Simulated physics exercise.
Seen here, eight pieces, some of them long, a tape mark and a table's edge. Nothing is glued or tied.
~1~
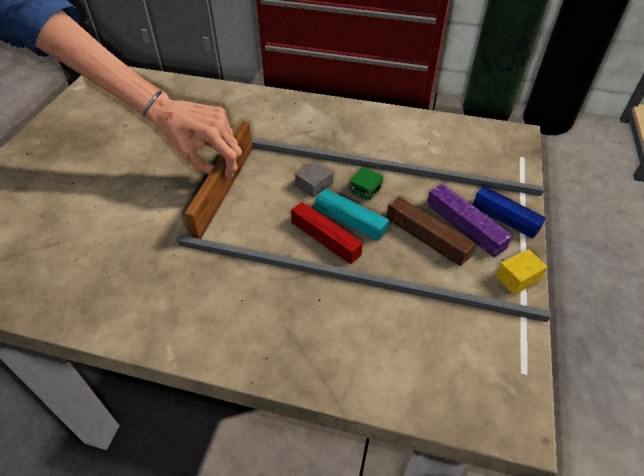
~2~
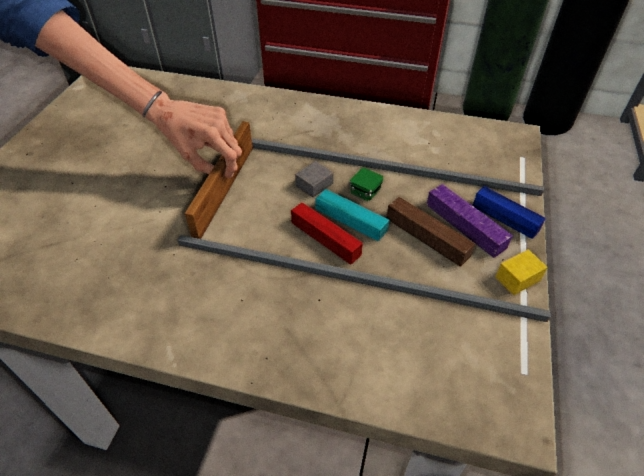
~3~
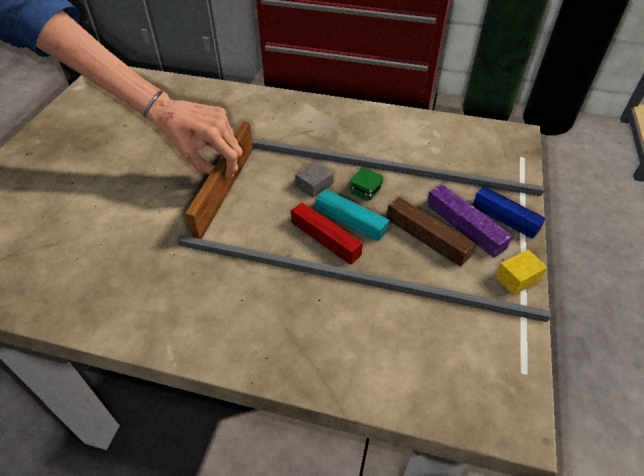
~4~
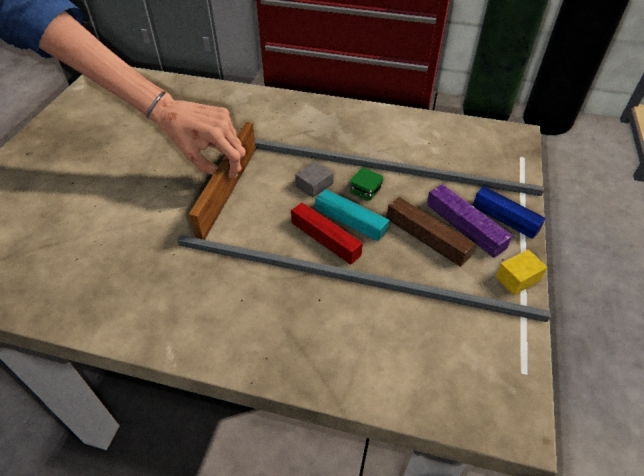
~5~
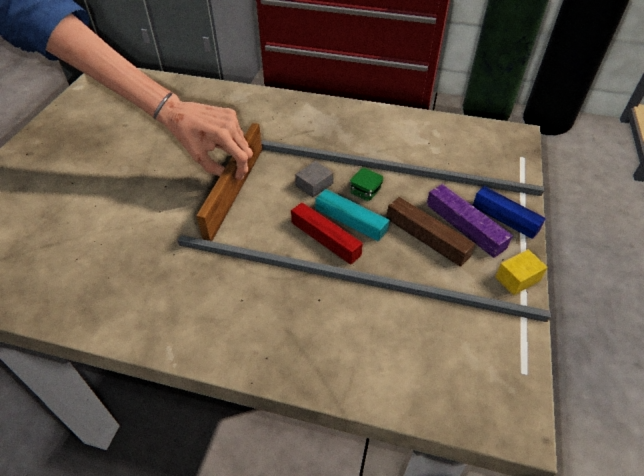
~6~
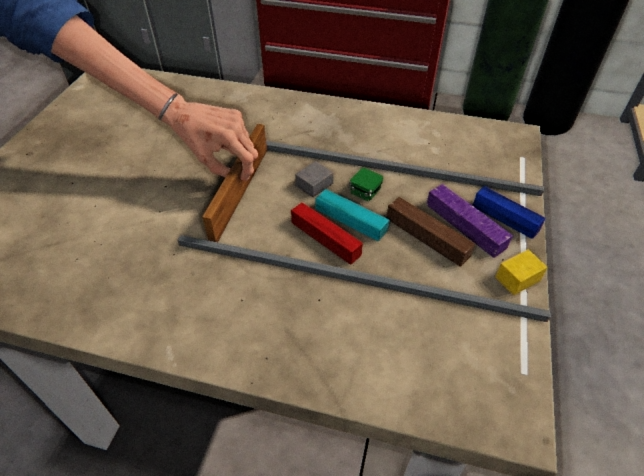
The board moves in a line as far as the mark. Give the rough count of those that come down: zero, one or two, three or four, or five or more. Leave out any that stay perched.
In the end the number that fall off is five or more.
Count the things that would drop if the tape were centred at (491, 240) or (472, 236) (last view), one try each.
In that order 3 and 3.
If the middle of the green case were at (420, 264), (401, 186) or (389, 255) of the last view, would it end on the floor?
In turn it falls; falls; goes over.
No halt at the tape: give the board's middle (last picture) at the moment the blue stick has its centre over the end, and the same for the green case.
About (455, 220), and (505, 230) for the other.
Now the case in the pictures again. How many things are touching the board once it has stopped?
The number is 1.
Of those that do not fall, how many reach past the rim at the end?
That would be 1.
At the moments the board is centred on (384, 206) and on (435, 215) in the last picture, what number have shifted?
At the one place 6, at the other 8.
A little later, none off yet; yellow block at rest near (521, 272); blue stick at rest near (508, 212); purple bar at rest near (467, 219).
When it is over, the number that fall off is five or more; down, red stick, turquoise stick, green case, brown bar, purple bar, blue stick and yellow block.
